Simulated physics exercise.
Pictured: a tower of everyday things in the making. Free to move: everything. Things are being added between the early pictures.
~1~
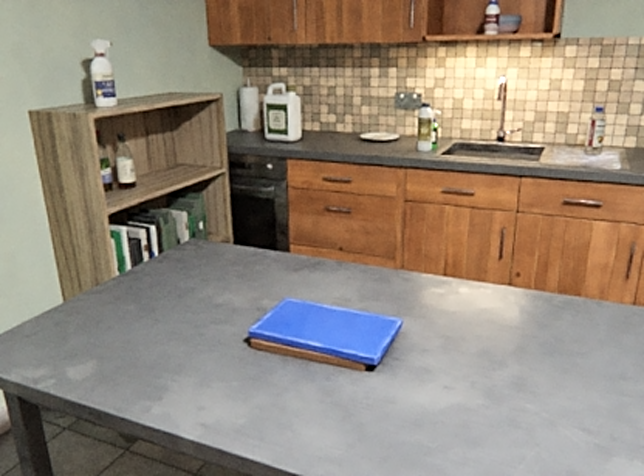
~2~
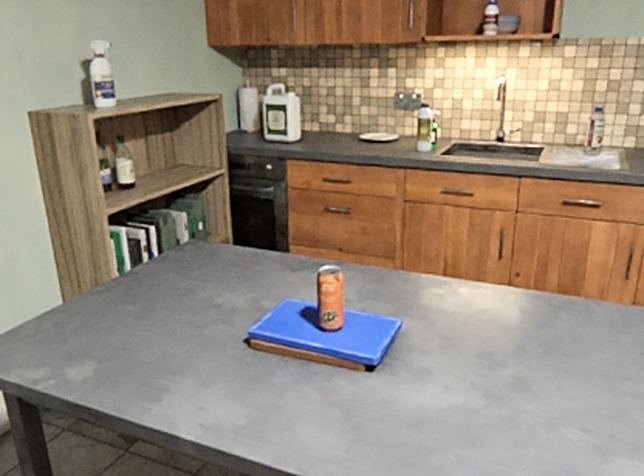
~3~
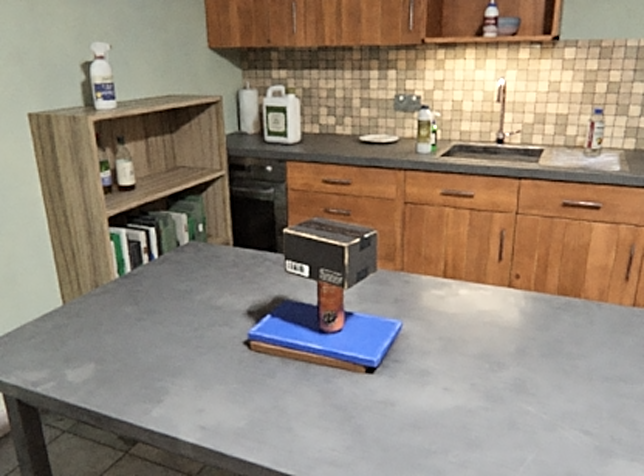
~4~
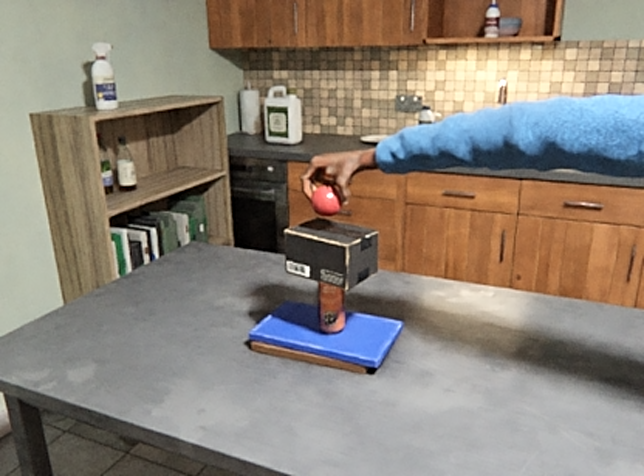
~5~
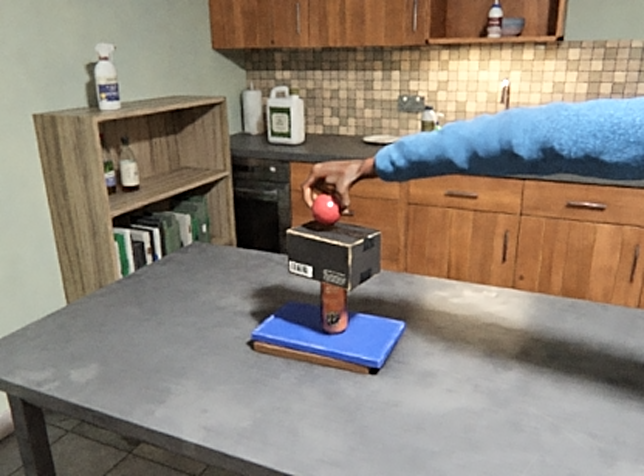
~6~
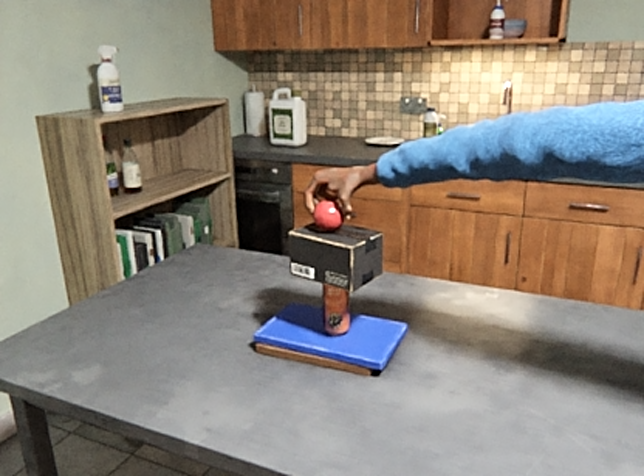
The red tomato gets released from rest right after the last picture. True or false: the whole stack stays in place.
True.
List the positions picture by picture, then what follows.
In the first frame, the last thing is not in view yet.
In the second frame, the last thing is not in view yet; orange can (331, 299).
In the third frame, the last thing is not in view yet.
The fourth frame shows coming down; red tomato (327, 201); orange can (332, 302).
The fifth frame shows coming down; red tomato (327, 210).
The sixth frame shows in place under the hand; red tomato (329, 215); orange can (336, 304).
Then, 0.20 s past the last view, nothing moves.
Then, 0.60 s past the last view, red tomato resting near (329, 216).
Finally, all 5 still in place. Final places as the last picture's camera would see them, red tomato near (329, 216). The pile stays up.
